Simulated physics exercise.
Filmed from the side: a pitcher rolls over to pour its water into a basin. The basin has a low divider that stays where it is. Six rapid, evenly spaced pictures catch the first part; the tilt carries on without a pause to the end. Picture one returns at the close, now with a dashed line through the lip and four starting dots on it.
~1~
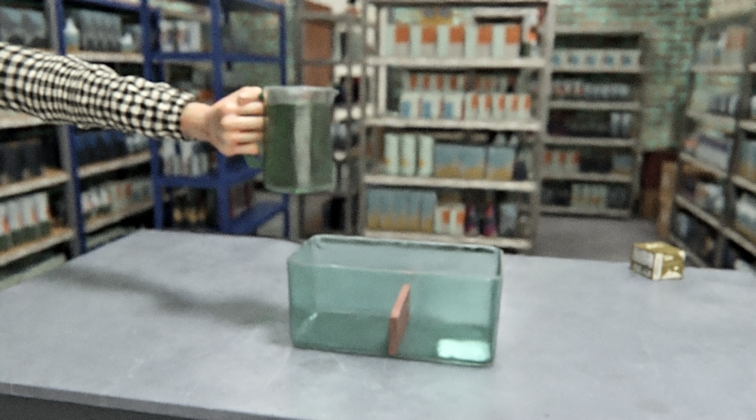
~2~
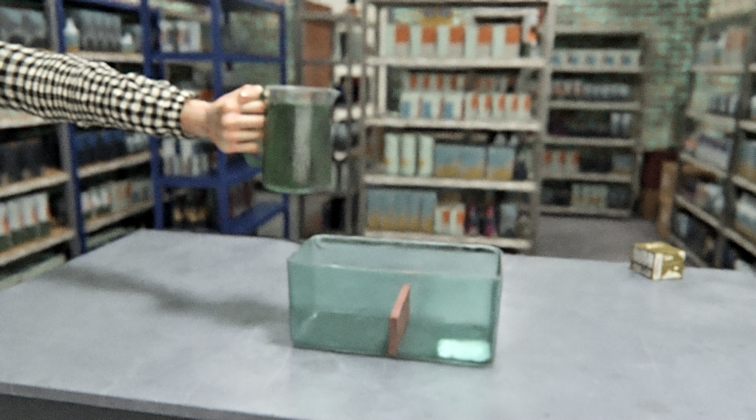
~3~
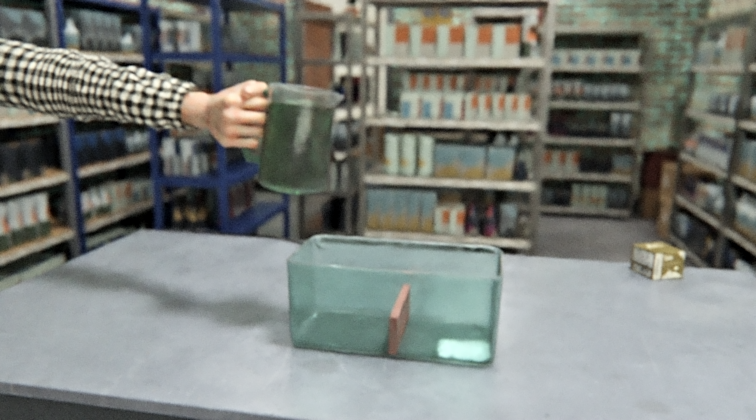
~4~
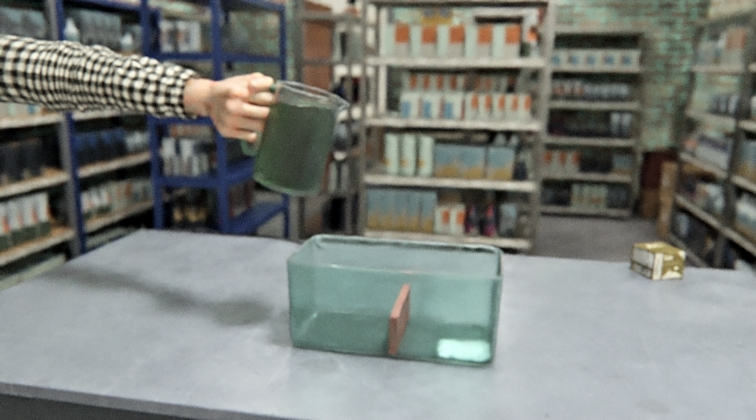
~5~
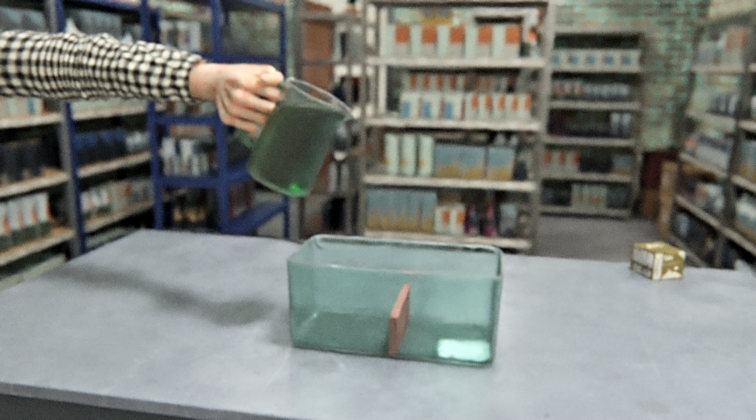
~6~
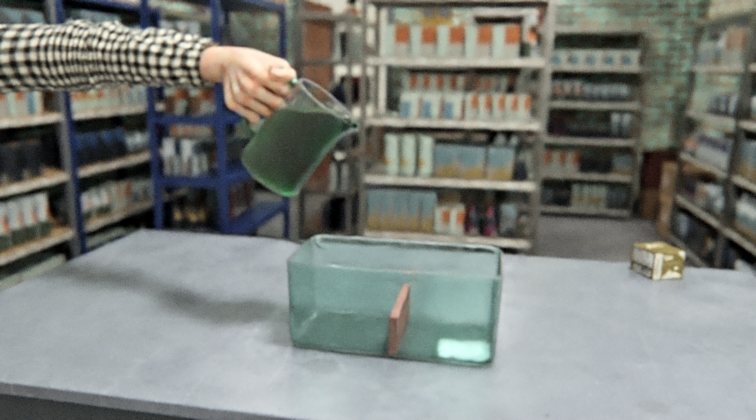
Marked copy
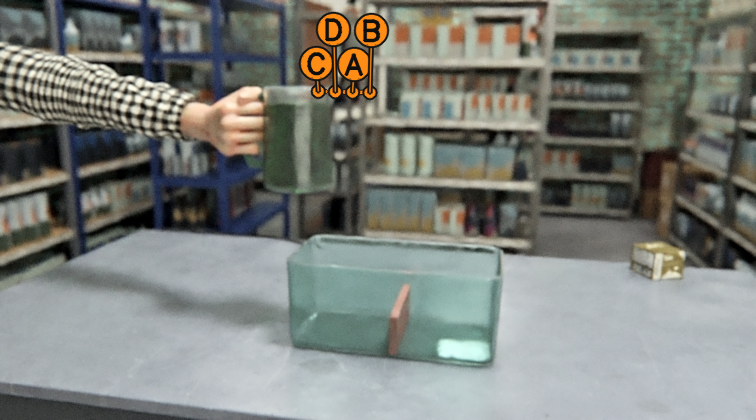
At the start, a hand in a checkered sleeve holds a glass pitcher of green liquid upright above a clear rectangular basin with a small reddish divider inside. The hand gradually tilts the pitcher to the right, its lip lowering, until the liquid reaches the spout and just begins to cross it.
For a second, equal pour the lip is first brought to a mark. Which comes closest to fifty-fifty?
Go for A.
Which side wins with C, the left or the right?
The left one.
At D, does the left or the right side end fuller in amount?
The left one.
On the marked copy, A at (352, 92); B at (369, 92); C at (318, 91); D at (335, 91).
With A, about 45 % ends left of the wall and 54 % right of it.
With B, about 14 % ends left of the wall and 84 % right of it.
With C, about 88 % ends left of the wall and 4 % right of it; 8 % is lost outside.
With D, about 72 % ends left of the wall and 16 % right of it; 11 % is lost outside.
